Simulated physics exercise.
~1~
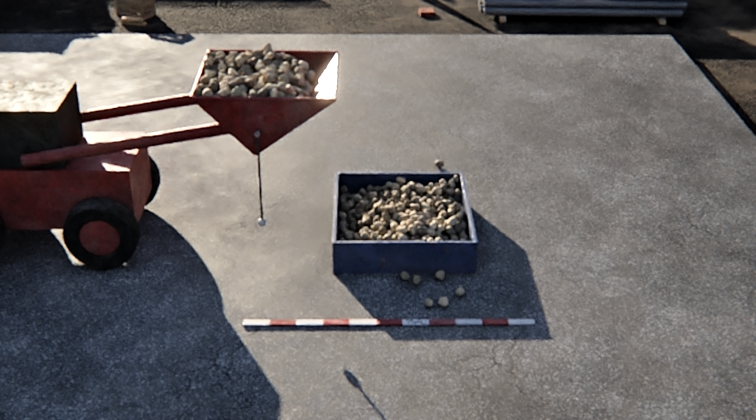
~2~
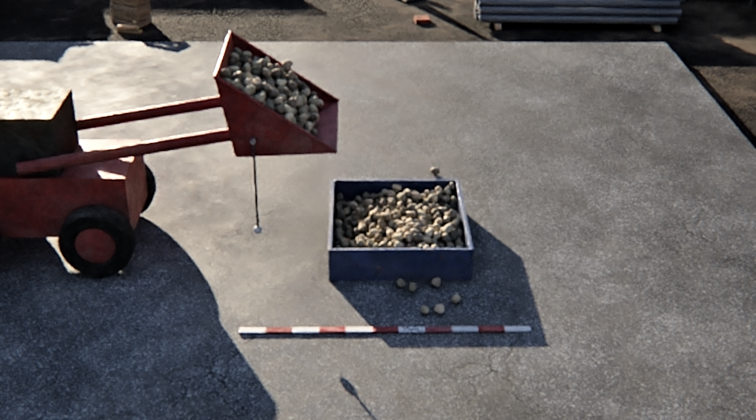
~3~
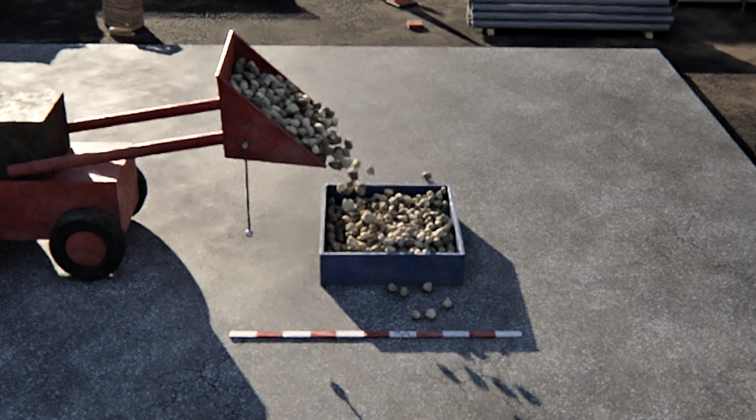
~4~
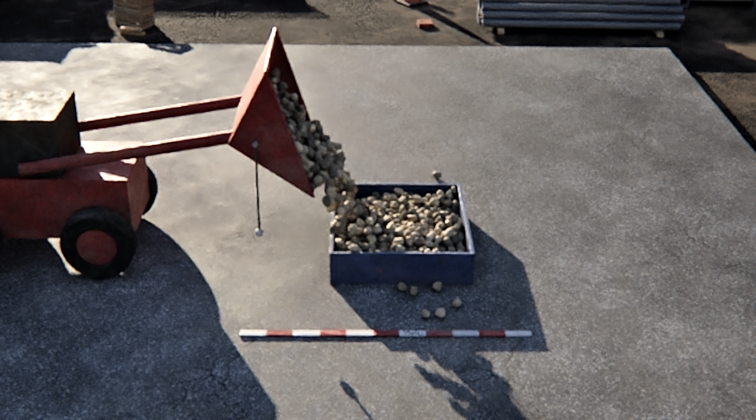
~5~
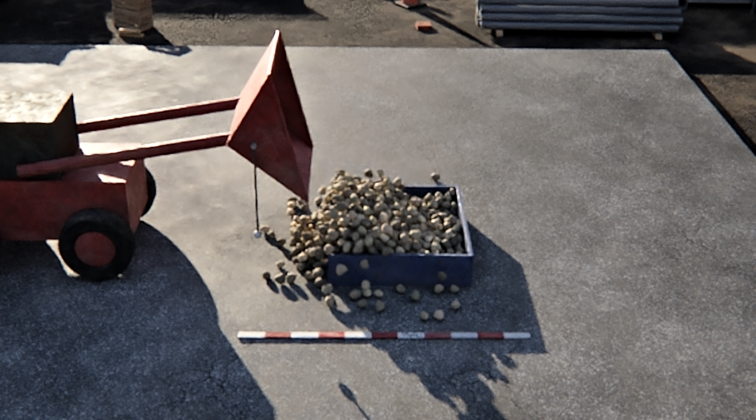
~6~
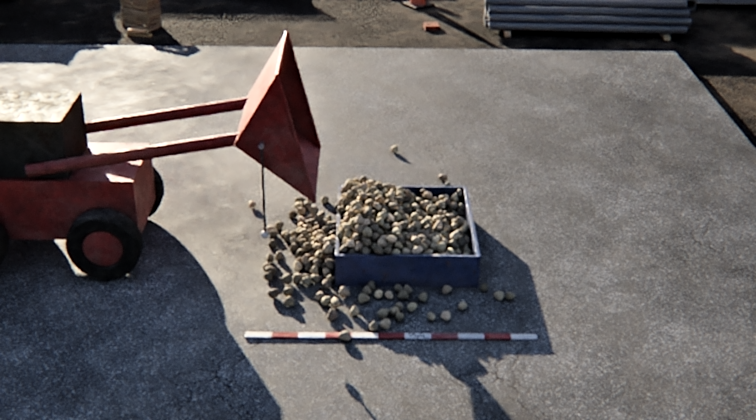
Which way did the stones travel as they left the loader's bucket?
They moved to the right as they dropped out of the bucket toward the blue bin.
A red loader tipped its raised bucket forward in stages, pouring stones into a blue bin that already held plenty. Most landed in the bin, heaped toward its left side, while others spilled onto the ground to the left and in front.
